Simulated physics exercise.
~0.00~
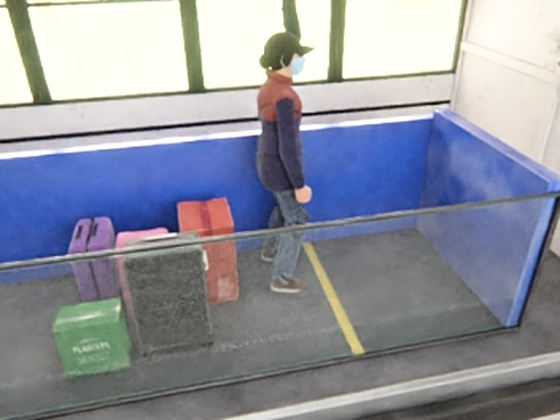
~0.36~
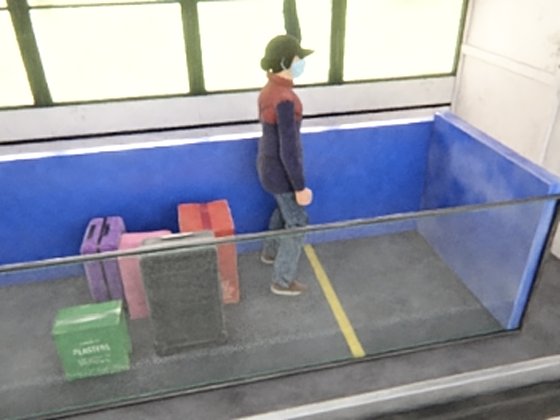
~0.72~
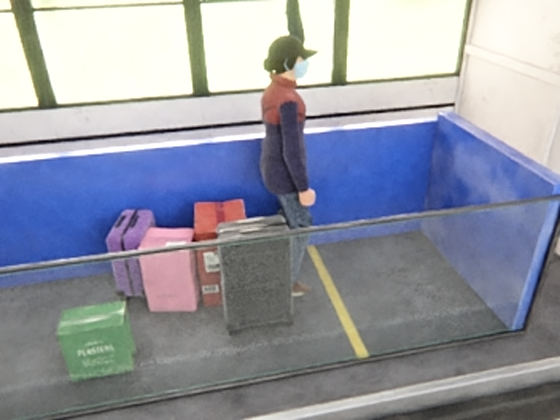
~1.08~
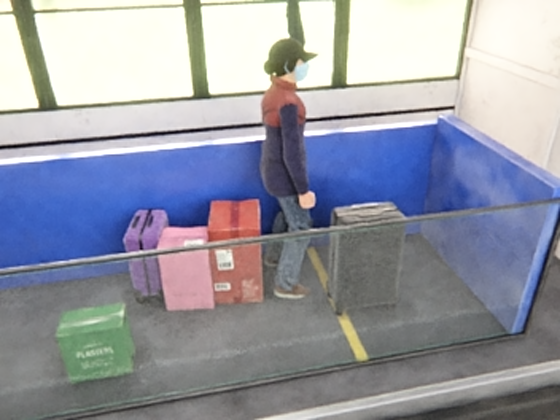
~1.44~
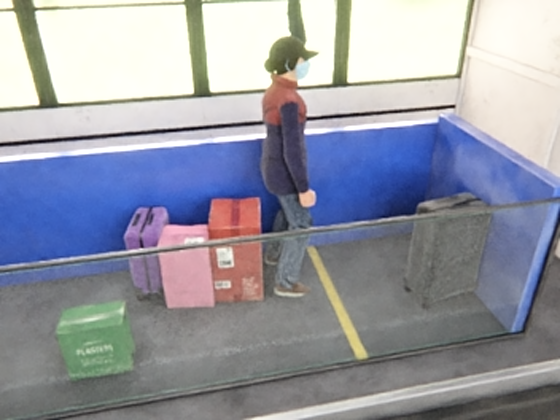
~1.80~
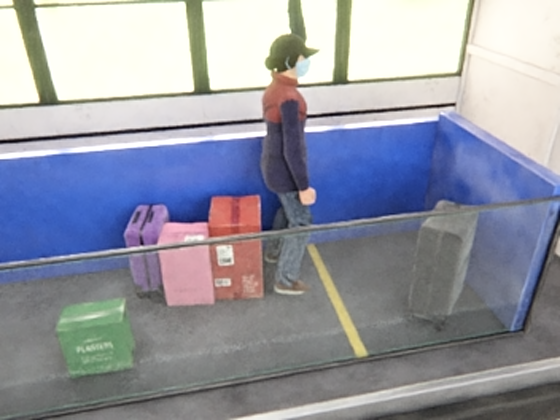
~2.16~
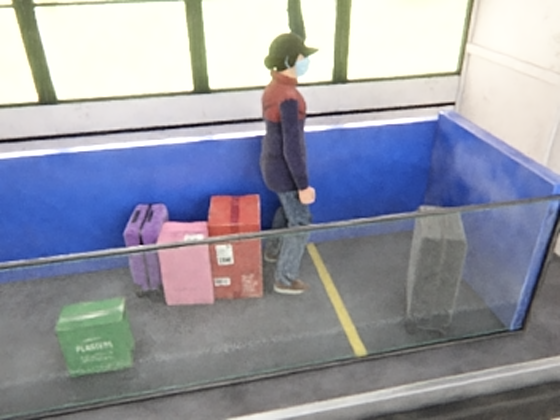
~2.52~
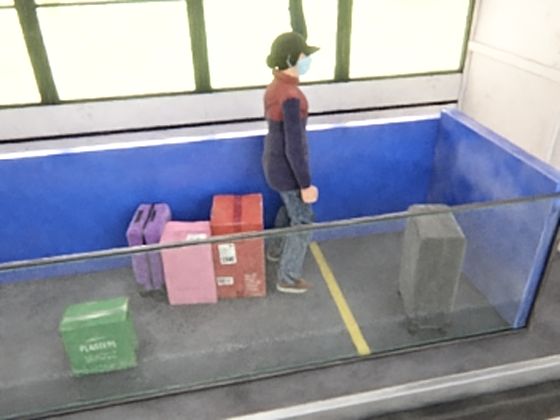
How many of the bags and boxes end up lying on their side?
None of them do. The black, purple and pink cases, the red bag and the green carton all remain upright.
